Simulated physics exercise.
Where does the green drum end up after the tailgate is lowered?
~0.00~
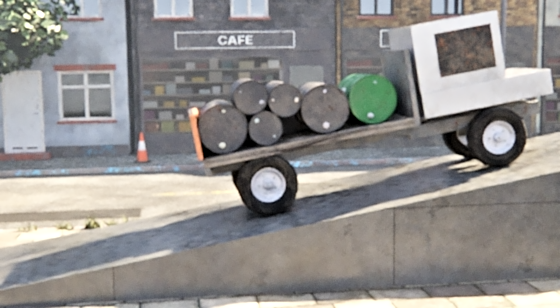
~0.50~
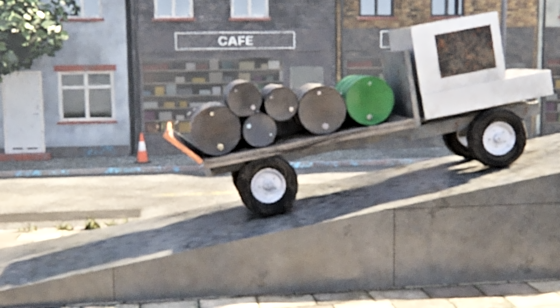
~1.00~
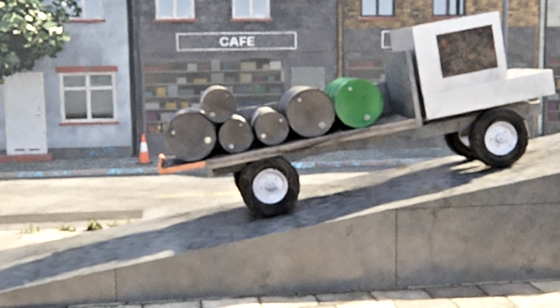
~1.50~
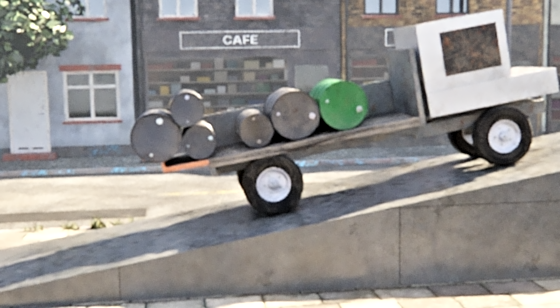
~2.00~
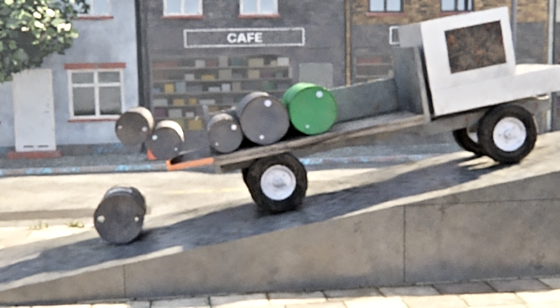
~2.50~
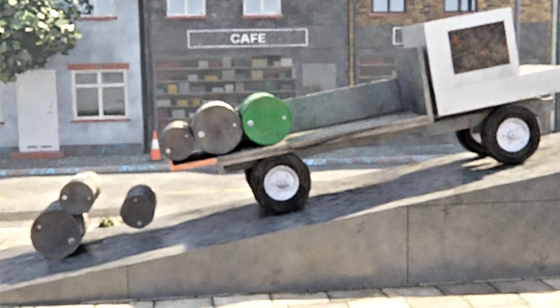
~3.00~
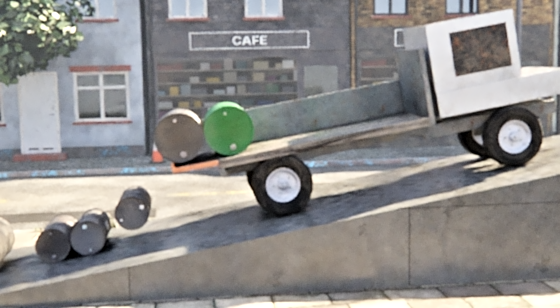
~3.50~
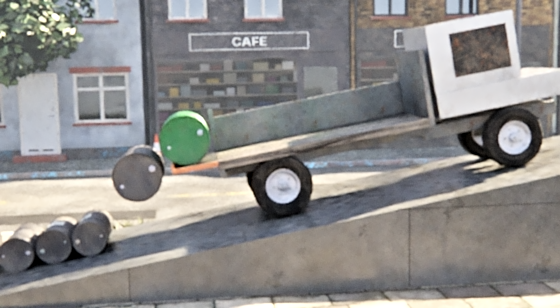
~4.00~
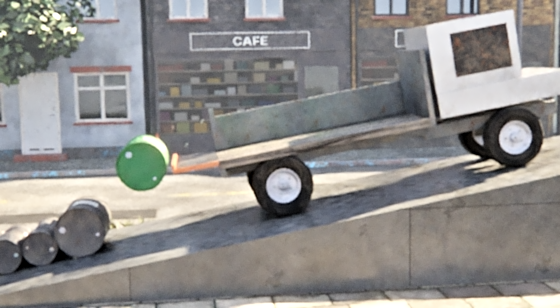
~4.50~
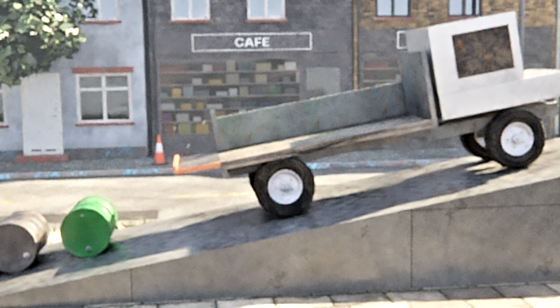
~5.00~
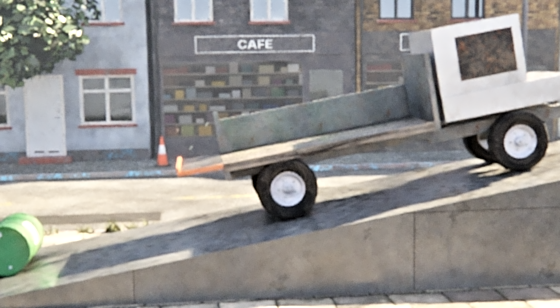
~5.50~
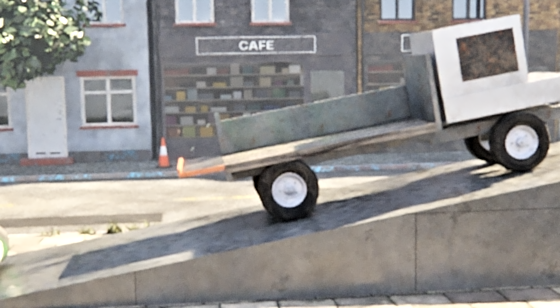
It ends up down on the ground, having rolled off the tailgate and down the slope to the left.
At the start, a white pick-up stands on a slope in front of a cafe, its tail end low and its bed holding several dark drums and a green one nearest the cab. The orange tailgate swings down until it lies in line with the bed, and the drums begin rolling left towards it. The dark drums tumble off the end one after another and roll down the slope. The green drum follows last, drops off the tailgate and lands on the ground. It rolls away to the left edge of the view, leaving the bed empty.
